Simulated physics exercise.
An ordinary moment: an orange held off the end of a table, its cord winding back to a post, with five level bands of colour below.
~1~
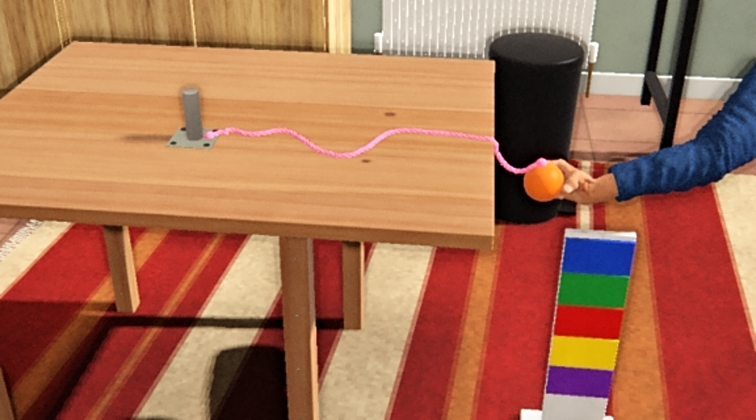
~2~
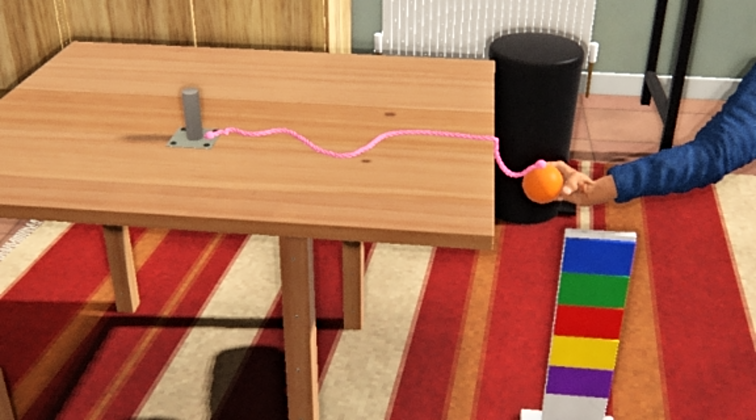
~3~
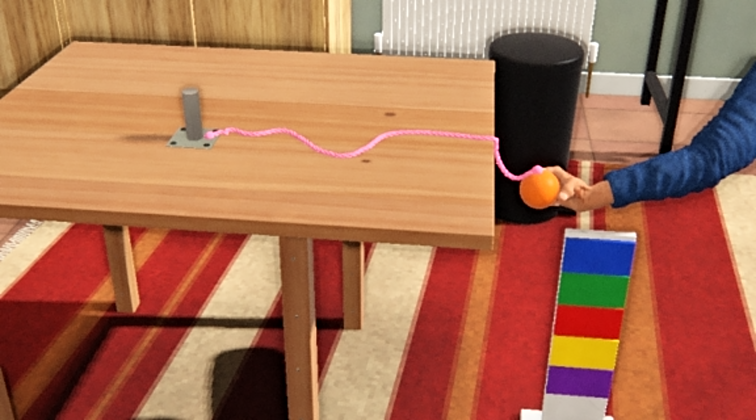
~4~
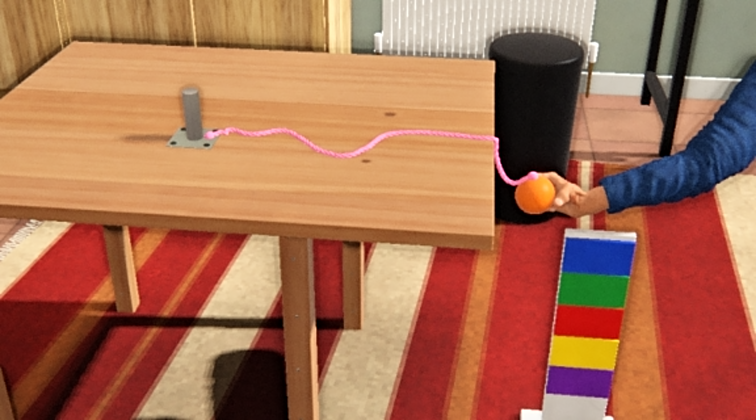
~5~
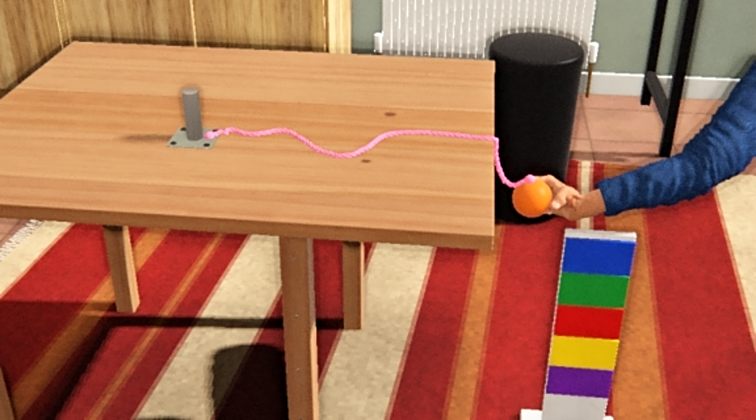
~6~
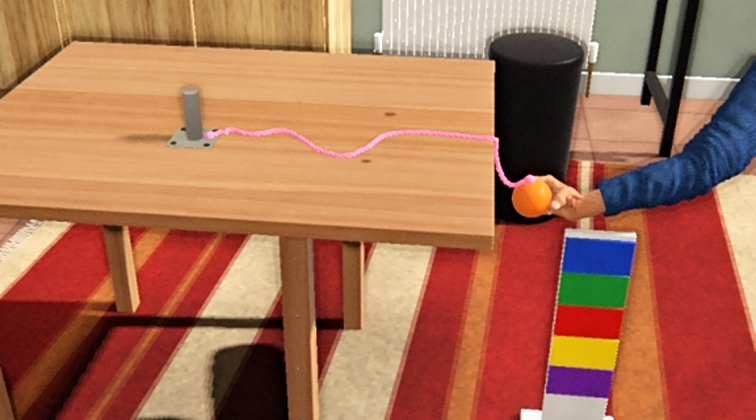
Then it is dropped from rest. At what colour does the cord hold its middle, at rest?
Its middle rests at the green band.
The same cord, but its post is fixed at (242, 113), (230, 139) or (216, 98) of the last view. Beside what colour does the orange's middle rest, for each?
Taking them in turn: Red; red; green.
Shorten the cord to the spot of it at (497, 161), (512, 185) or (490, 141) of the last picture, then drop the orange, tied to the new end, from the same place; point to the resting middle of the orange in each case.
In that order: (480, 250), (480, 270) and (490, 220).
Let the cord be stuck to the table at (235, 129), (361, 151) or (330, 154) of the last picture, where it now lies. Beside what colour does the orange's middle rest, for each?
In that order: Green; blue; blue.
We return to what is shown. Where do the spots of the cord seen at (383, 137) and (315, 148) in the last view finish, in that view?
They go to (448, 148) and to (351, 144).
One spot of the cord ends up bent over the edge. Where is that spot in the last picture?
That spot is around (424, 133).
Early on, orange near (485, 276); level with green.
Midway, orange near (497, 295); level with green.
Finally, orange near (489, 294); level with green. The green one.
